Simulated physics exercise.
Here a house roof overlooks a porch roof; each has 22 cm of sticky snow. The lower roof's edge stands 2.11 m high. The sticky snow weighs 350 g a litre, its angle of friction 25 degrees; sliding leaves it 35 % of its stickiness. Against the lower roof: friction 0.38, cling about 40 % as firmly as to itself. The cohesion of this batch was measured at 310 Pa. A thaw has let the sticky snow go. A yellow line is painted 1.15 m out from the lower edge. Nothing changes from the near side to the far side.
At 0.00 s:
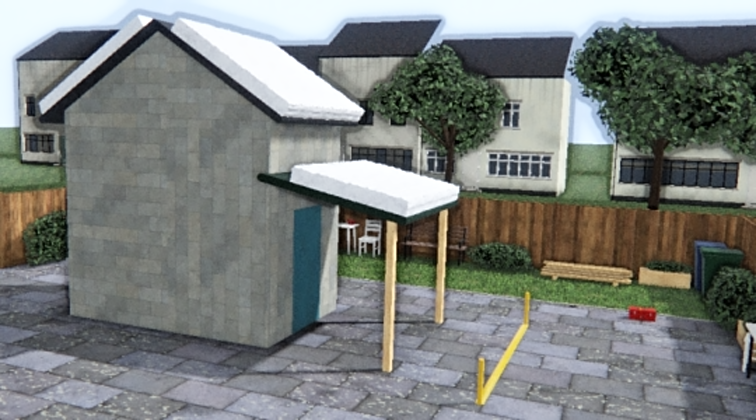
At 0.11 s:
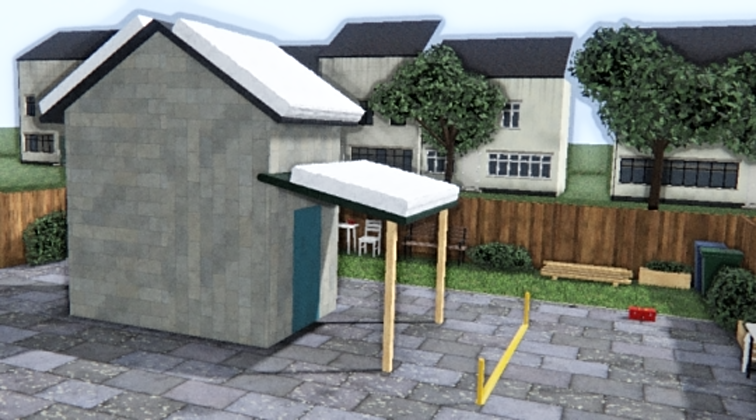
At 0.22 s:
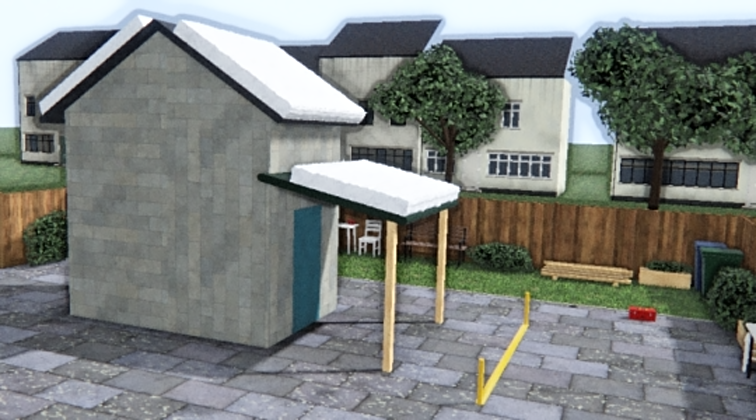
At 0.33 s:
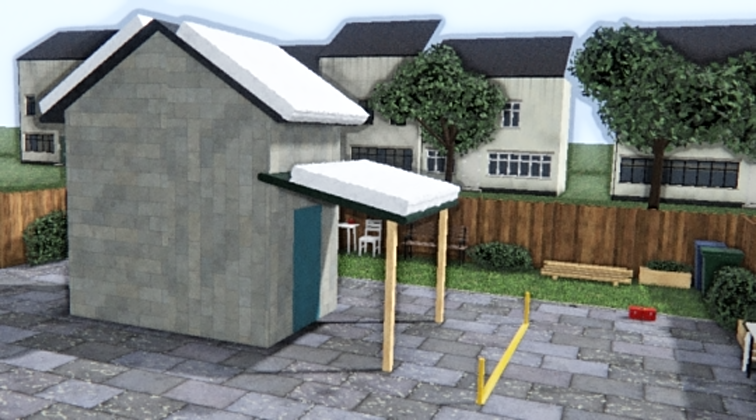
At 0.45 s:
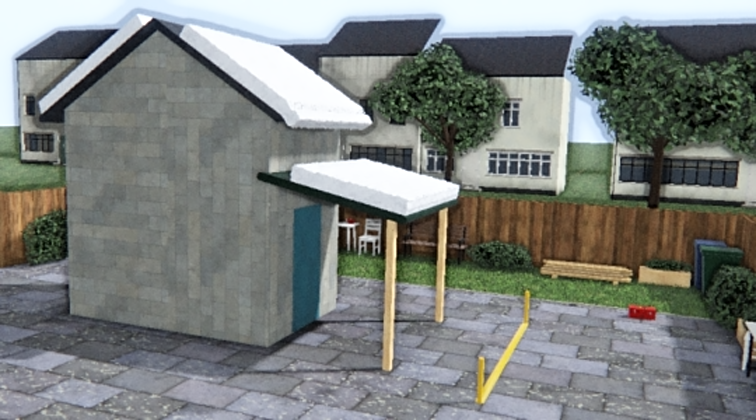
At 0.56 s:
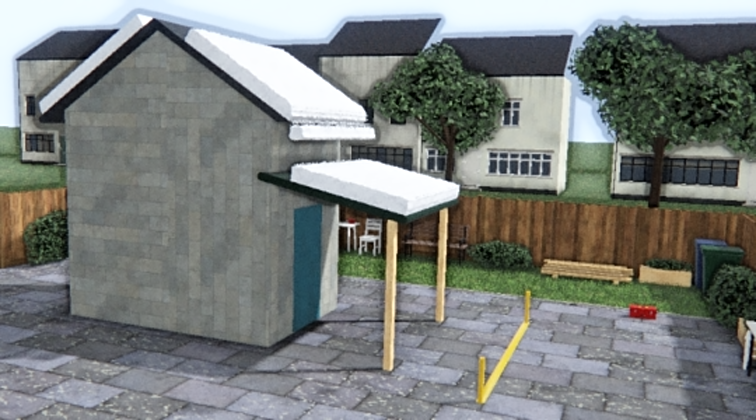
A grey block house with a teal door stood in a paved yard as the thick white snow on its roof slid slowly down to the right, poked past the edge and cracked above the snow-covered porch.
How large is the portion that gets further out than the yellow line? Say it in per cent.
Expect roughly 13 %.
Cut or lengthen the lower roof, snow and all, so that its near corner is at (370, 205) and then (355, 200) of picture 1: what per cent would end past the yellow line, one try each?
In turn about 20 %, 25 %.
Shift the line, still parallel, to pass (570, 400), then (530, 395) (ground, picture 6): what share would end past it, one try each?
In that order: 1 %, 5 %.
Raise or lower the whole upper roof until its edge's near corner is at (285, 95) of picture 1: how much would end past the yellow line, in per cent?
Then about 25 %.
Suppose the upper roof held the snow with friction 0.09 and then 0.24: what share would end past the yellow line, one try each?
In that order: 35 %, 25 %.
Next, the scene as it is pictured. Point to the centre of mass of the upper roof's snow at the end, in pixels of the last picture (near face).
Around (399, 258).
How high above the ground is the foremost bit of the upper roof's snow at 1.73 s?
About 2.4 m.
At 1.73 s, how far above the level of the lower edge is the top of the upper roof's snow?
Roughly 0.9 m.
After 1.09 s, none is below the lower edge and 0 % is past the line.
After 1.73 s, none is below the lower edge and 0 % is past the line.
After 2.36 s, 24 % is below the lower edge and 0 % is past the line.
After 3.00 s, 37 % is below the lower edge and 13 % is past the line.
After 4.20 s, at the end, 39 % is below the lower edge and 13 % is past the line.
